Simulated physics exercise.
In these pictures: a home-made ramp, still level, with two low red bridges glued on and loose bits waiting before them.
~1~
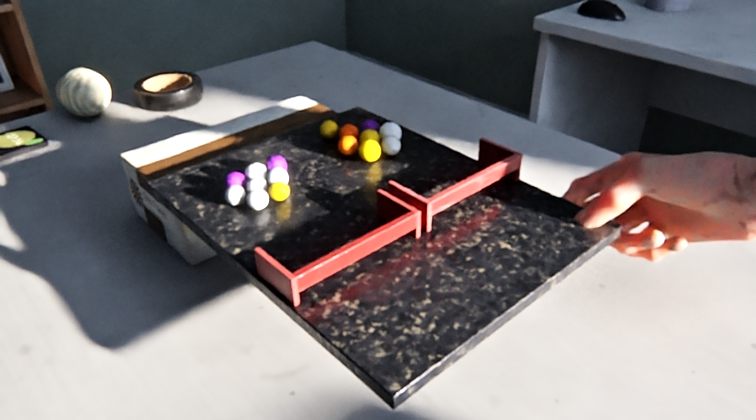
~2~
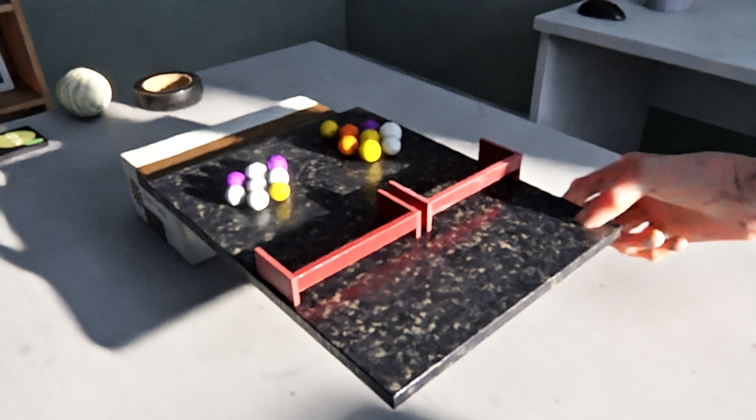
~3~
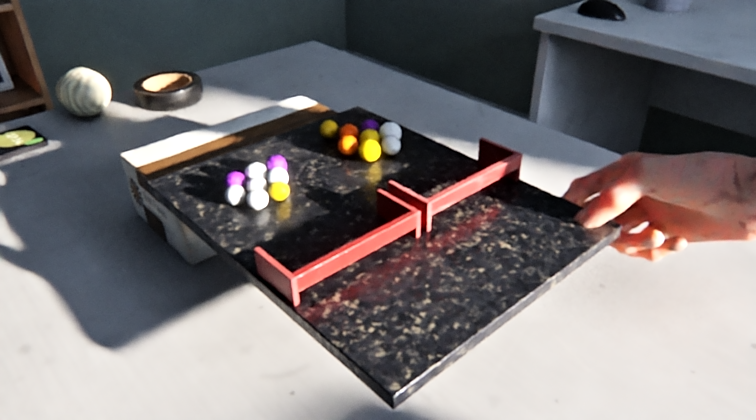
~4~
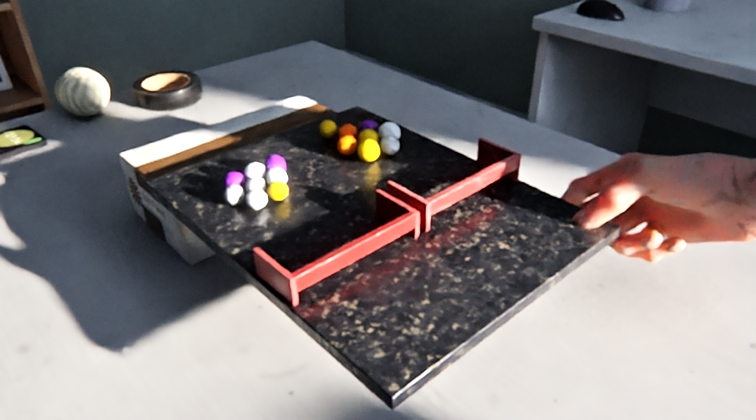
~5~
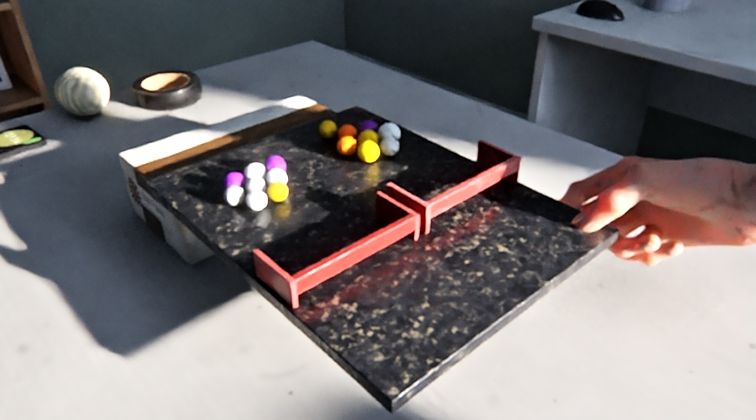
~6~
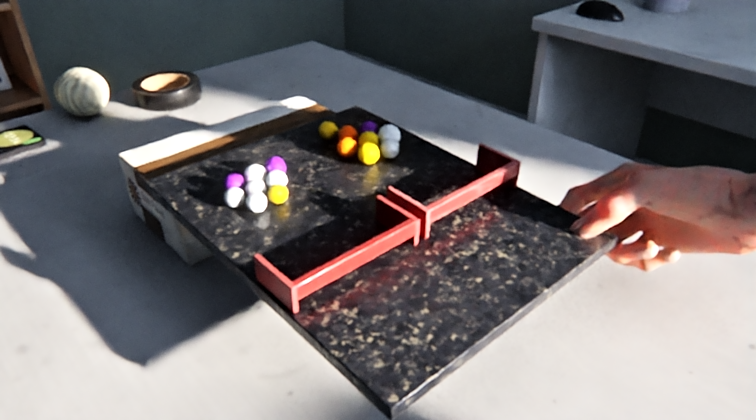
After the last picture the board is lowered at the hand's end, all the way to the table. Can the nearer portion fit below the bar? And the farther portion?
As I see it, the nearer portion will most likely be blocked by the barrier; the farther portion will most likely be blocked by the barrier.
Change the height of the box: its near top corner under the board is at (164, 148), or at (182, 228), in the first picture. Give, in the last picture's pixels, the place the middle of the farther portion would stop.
One: (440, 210). Two: (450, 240).
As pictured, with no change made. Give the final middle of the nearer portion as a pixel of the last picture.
Resting middle: Approx. (350, 291).
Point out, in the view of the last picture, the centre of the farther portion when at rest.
Looks to me like it ends up close to (446, 229).
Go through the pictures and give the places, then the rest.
Held end of the board near (394, 385), level; box near (254, 170), about a quarter as high as the board is long; nearer portion near (257, 187), a few gumballs; farther portion near (370, 140), a few glass marbles; nearer gate near (359, 249), its slot lower than a piece; farther gate near (475, 183), its slot lower than a piece, in the first frame.
Held end of the board near (394, 385), level; farther portion near (370, 140), in the second frame.
Held end of the board near (394, 385), level; nearer portion near (257, 186), in the third frame.
Held end of the board near (393, 385), level; farther portion near (369, 139), in the fourth frame.
Held end of the board near (392, 389), down by 1°; nearer portion near (256, 187), in the fifth frame.
Held end of the board near (392, 396), down by 2°; box near (252, 170); nearer portion near (256, 189), not moving; farther portion near (369, 142), not moving; nearer gate near (358, 257); farther gate near (474, 190), in the sixth frame.
Then, 0.46 s on from there, board sloping at 10°; nearer portion on its way down; farther portion on its way down.
Then, 0.87 s on from there, board resting at 15°; nearer portion has reached its gate; farther portion has reached its gate.
In the end, board resting at 15°; nearer portion gathered behind its gate; farther portion gathered behind its gate.
